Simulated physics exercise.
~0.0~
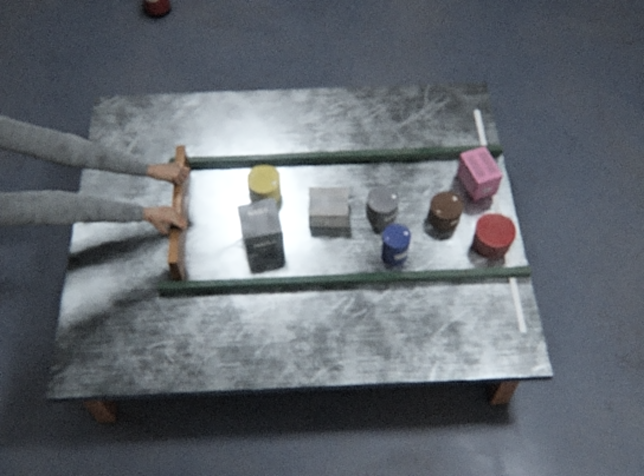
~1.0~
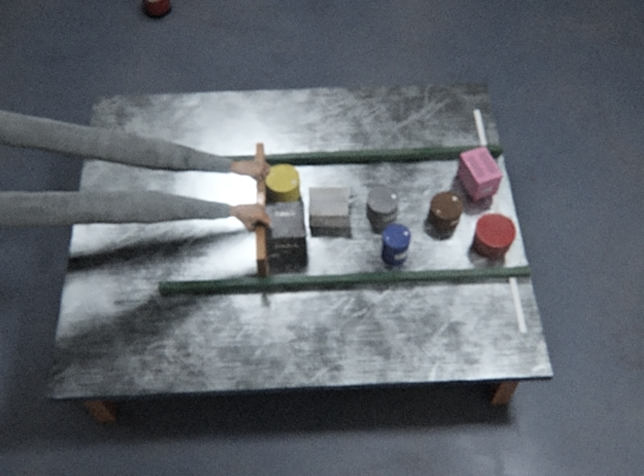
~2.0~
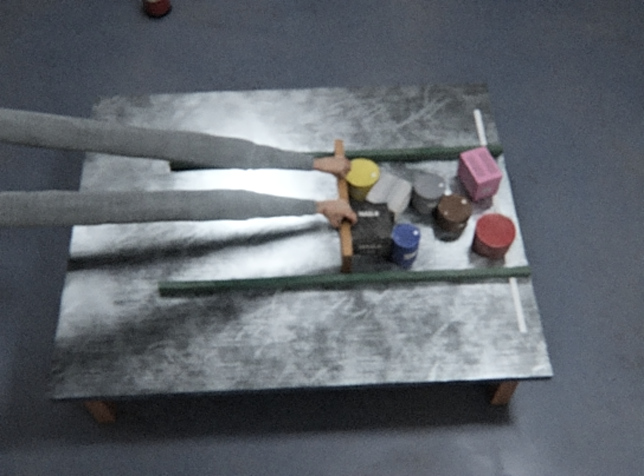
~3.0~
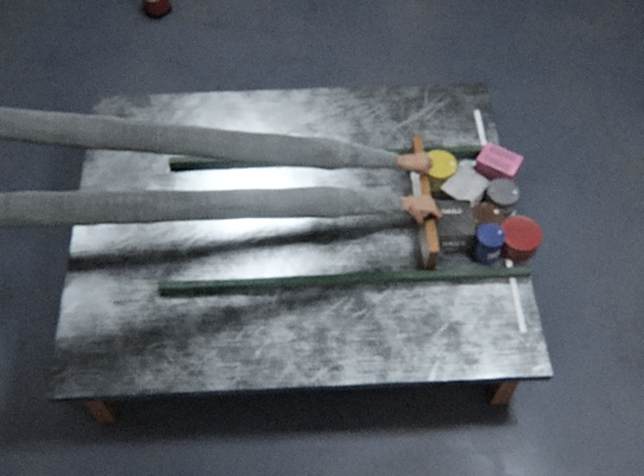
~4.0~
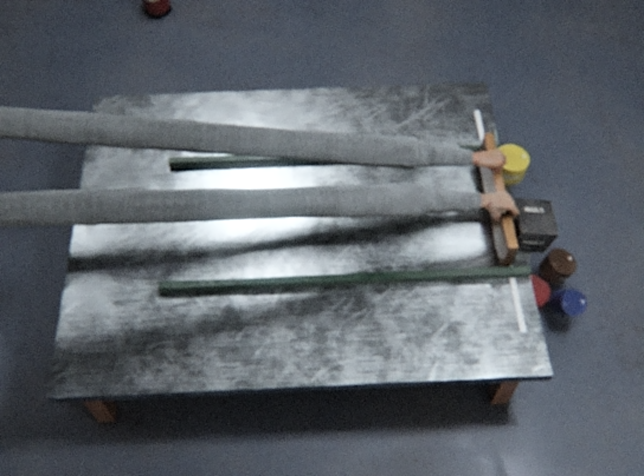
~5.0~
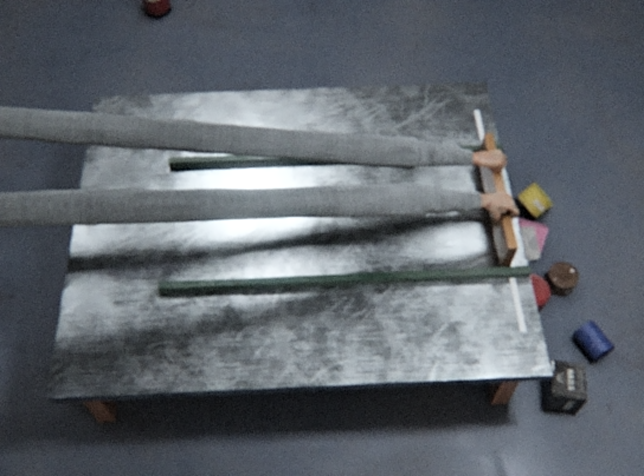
Two grey-sleeved arms pushing a wooden plank rightward along a table, sweeping boxes and canisters together and off the far edge.
